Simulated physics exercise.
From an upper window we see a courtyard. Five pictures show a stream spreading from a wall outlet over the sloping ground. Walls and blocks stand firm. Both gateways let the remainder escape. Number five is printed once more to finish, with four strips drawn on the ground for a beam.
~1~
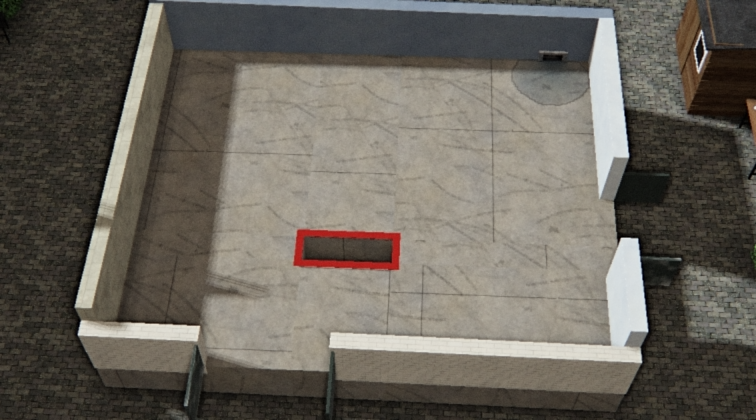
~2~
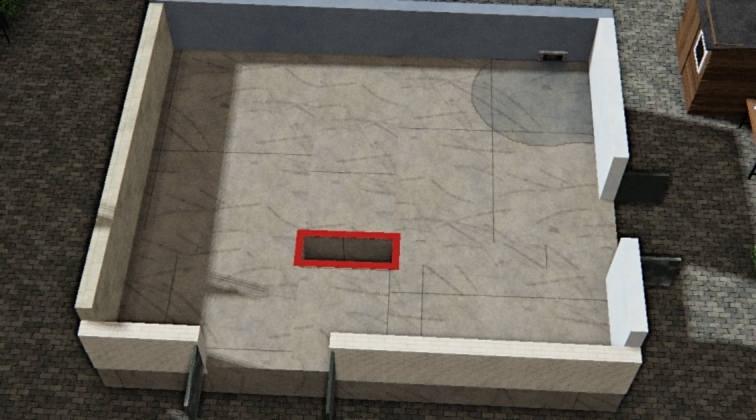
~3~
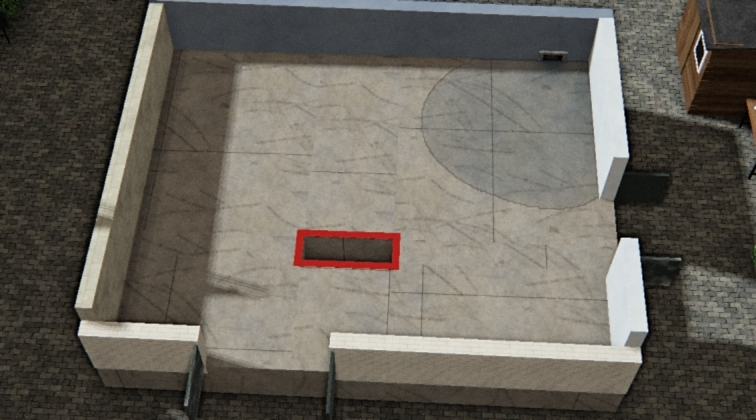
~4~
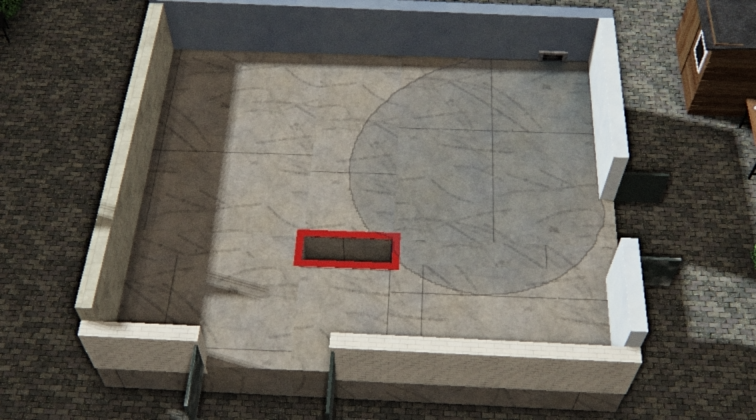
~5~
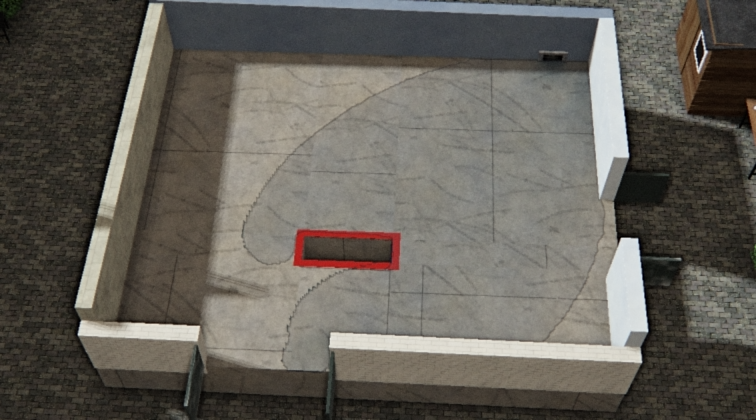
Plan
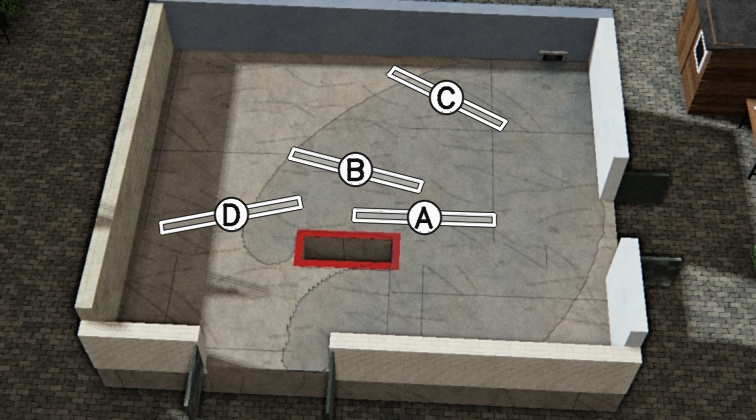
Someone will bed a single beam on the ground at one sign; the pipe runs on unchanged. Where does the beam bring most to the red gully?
I would pick spot D.
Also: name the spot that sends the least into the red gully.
A.
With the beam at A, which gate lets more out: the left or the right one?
More leaves on the left.
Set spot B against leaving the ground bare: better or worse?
Worse.
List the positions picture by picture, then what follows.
In the first picture, outfall at (553, 57); red gully at (347, 249); open gate at (270, 355); open gate at (603, 238); 2 % of the ground under water, visible out to (553, 100); red gully still dry.
In the second picture, 8 % of the ground under water, visible out to (555, 144); red gully still dry.
In the third picture, 17 % of the ground under water, visible out to (471, 184); red gully still dry.
In the fourth picture, 34 % of the ground under water, visible out to (400, 259); red gully still dry.
In the fifth picture, 52 % of the ground under water, visible out to (256, 238); red gully taking water.
In white, A from (354, 215) to (494, 220); B from (291, 153) to (420, 186); C from (391, 71) to (503, 125); D from (161, 227) to (299, 202).
With A, about 5 % of the stream goes into the red gully, about 91 % out by the gates.
With B, about 23 % of the stream goes into the red gully, about 71 % out by the gates.
With C, about 20 % of the stream goes into the red gully, about 72 % out by the gates.
With D, about 35 % of the stream goes into the red gully, about 60 % out by the gates.
